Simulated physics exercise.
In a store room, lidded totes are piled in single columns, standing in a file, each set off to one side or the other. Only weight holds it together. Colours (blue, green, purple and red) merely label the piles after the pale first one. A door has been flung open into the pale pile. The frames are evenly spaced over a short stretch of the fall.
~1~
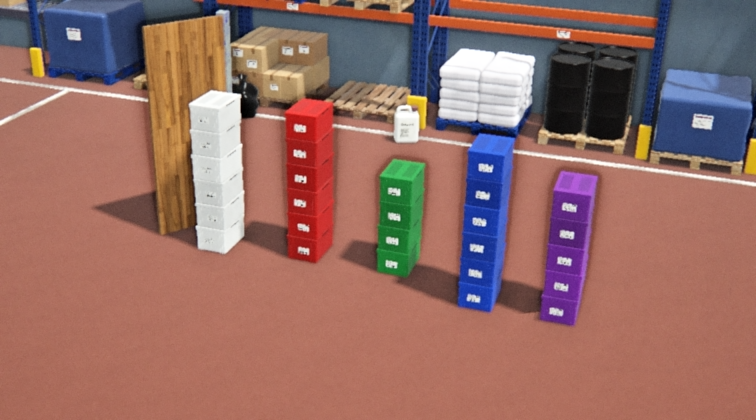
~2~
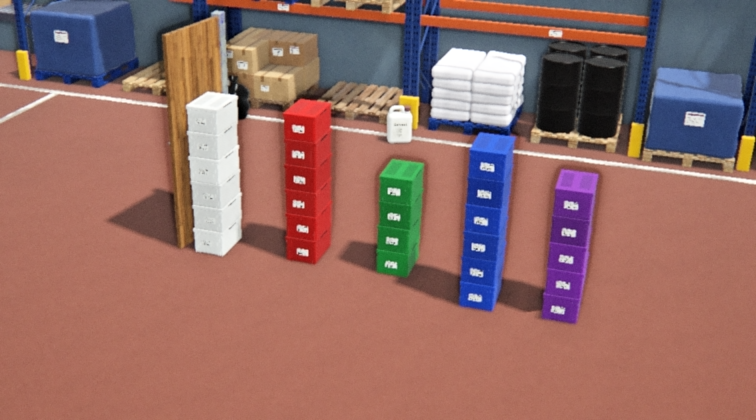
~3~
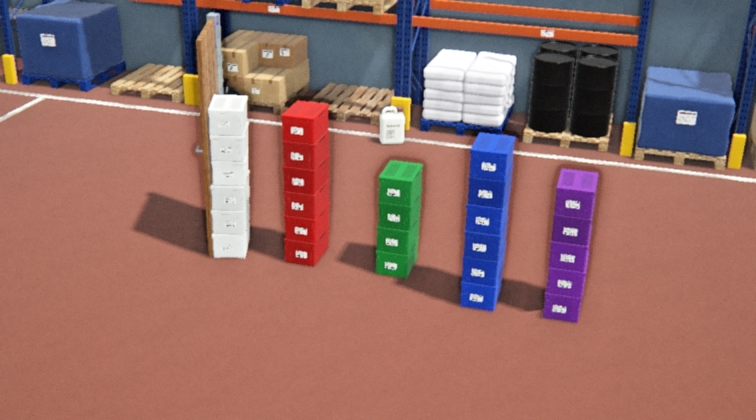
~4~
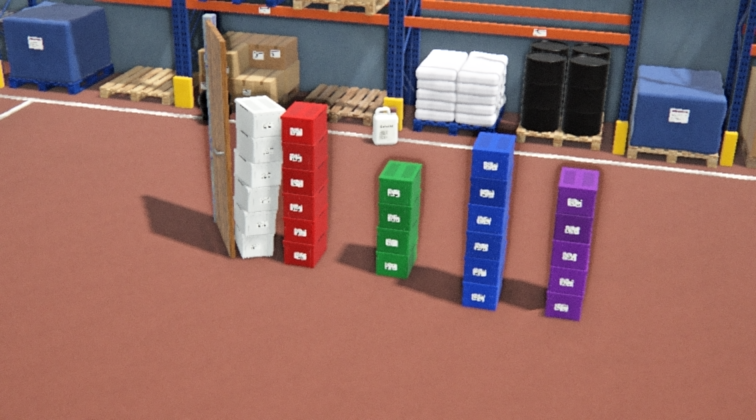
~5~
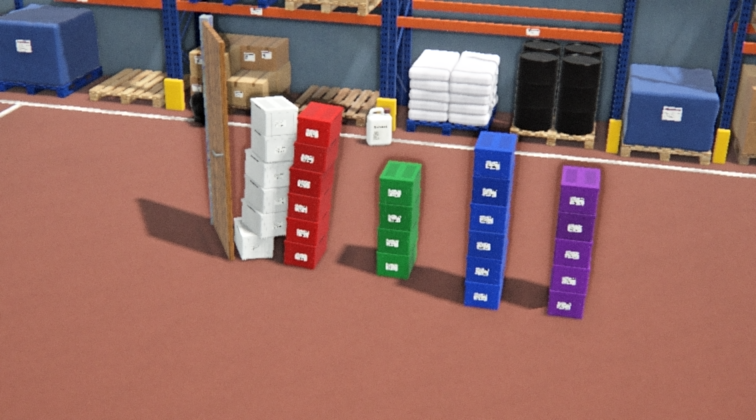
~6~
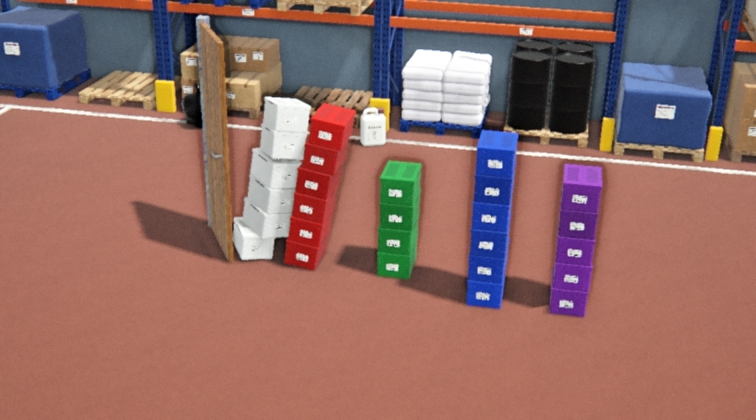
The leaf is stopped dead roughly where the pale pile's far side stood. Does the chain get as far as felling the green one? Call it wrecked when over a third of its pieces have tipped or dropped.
In the end the green column comes down.
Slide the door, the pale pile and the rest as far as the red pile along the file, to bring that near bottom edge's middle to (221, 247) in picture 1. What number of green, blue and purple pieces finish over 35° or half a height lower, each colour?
Pile by pile, green 3, blue 0, purple 0.
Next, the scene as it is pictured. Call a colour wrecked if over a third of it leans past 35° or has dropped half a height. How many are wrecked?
In all, 4.
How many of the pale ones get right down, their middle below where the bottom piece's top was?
6 pale pieces.
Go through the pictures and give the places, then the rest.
In the first frame (each place is the centre of the face we see best; the camera moves round a little), door edge (147, 72) swinging in; top green tote (395, 191); top blue tote (485, 167); the others all in place.
The second frame shows door edge (167, 82) swinging in; top green tote (395, 191).
The third frame shows door edge (201, 88) past square; top green tote (395, 192).
The fourth frame shows door edge (225, 89) past square; top green tote (395, 192).
The fifth frame shows door edge (224, 90) past square, top of the pale pile leaning barely; top green tote (396, 193); top red tote (313, 133) tilted barely; 6 have shifted.
The sixth frame shows door edge (223, 91) past square, top of the pale pile leaning a little; top green tote (397, 193); top red tote (326, 135) tilted a little; 6 have shifted.
Just after the last frame, 5 of the pale pile down; none of the 4 green totes down (0 of 21 in all colours); top green tote unmoved; top red tote tilted clearly, half its height lower.
A moment on, 5 of the pale pile down; none of the 4 green totes down (6 of 21 in all colours); top green tote tilted clearly; top red tote tilted well over, about its own height lower.
Further on, 5 of the pale pile down; 4 of the 4 green totes down (10 of 21 in all colours); top green tote on its side; top red tote on its side.
Then, 5 of the pale pile down; 4 of the 4 green totes down (20 of 21 in all colours); top green tote on its side; top purple tote on its side.
When it is over, 5 of the pale pile down; 4 of the 4 green totes down (20 of 21 in all colours); top green tote on its side; top blue tote upside down. In pixels of the last frame, middles, top green tote near (537, 238), top blue tote near (721, 331).
